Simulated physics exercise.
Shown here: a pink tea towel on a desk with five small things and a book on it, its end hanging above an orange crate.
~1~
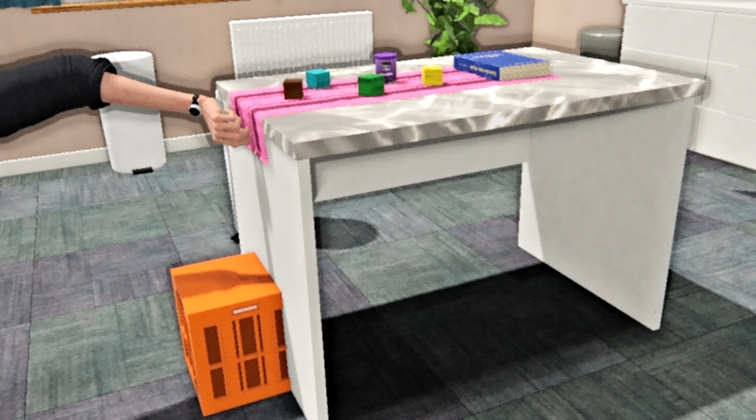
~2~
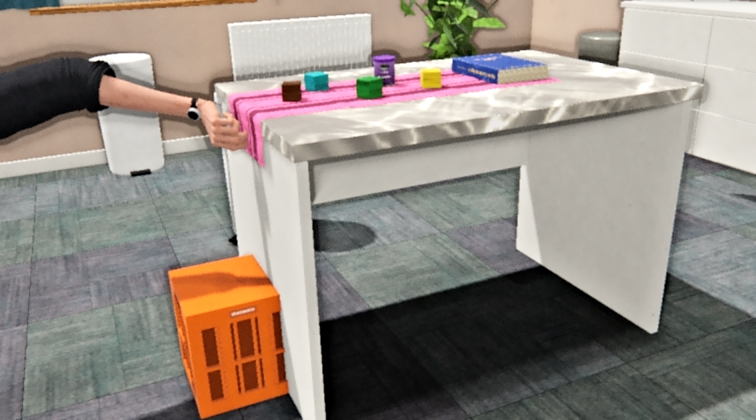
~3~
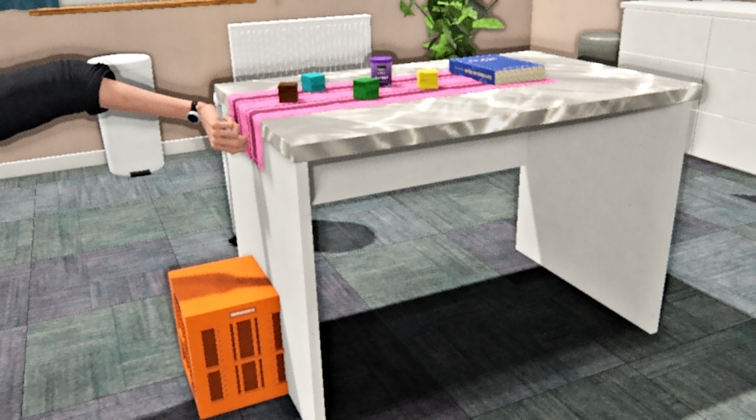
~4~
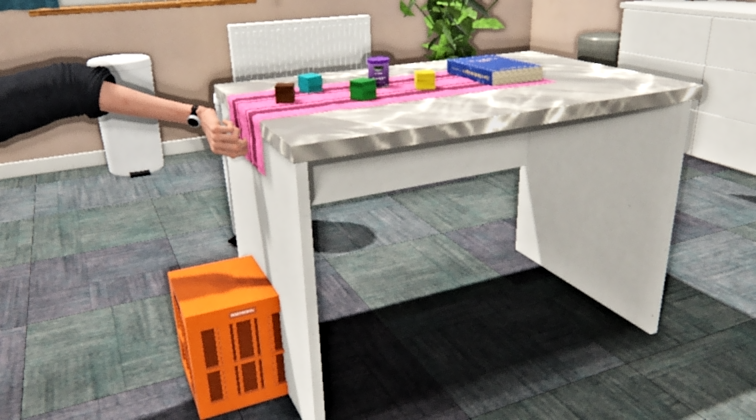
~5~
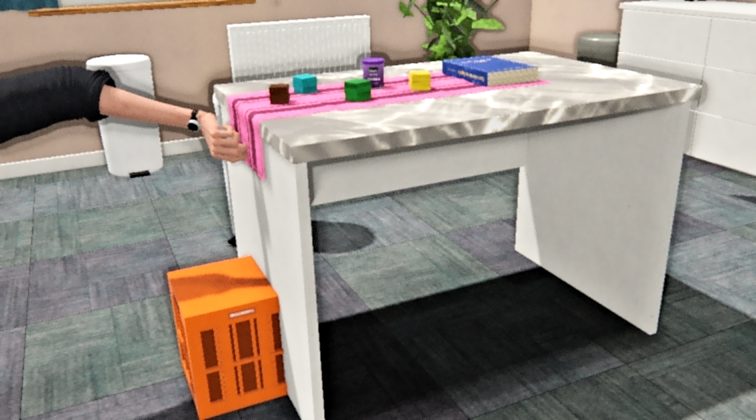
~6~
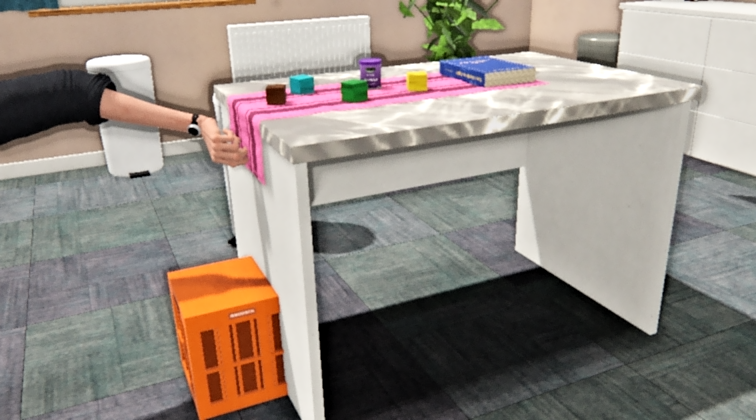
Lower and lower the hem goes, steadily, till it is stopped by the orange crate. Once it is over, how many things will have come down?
The tally of things that come off will be three.
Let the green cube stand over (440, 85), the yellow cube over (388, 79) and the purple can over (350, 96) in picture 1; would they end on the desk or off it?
Here's what happens: The green cube remains aboard, the yellow cube remains aboard, the purple can leaves its perch.
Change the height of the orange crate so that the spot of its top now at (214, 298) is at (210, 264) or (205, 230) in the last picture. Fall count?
If so, 2 and 1.
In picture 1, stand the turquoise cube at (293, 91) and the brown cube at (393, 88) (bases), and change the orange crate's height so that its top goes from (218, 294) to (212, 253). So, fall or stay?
Turquoise cube is gone, brown cube stays.
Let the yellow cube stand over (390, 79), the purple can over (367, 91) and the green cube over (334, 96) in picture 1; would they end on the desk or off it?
The yellow cube? It stays where it is. The purple can tips off, and the green cube tips off.
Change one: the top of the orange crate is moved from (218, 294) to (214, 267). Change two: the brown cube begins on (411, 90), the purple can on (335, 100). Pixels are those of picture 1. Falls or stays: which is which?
The brown cube stays aboard, and the purple can does not stay aboard.
Soon after, hem near (250, 204); brown cube gone.
After that, hem near (253, 252); brown cube and turquoise cube gone.
And then, hem on the crate; brown cube, turquoise cube and green cube gone.
In the end, hem on the crate; brown cube, turquoise cube and green cube gone. It carries off three.
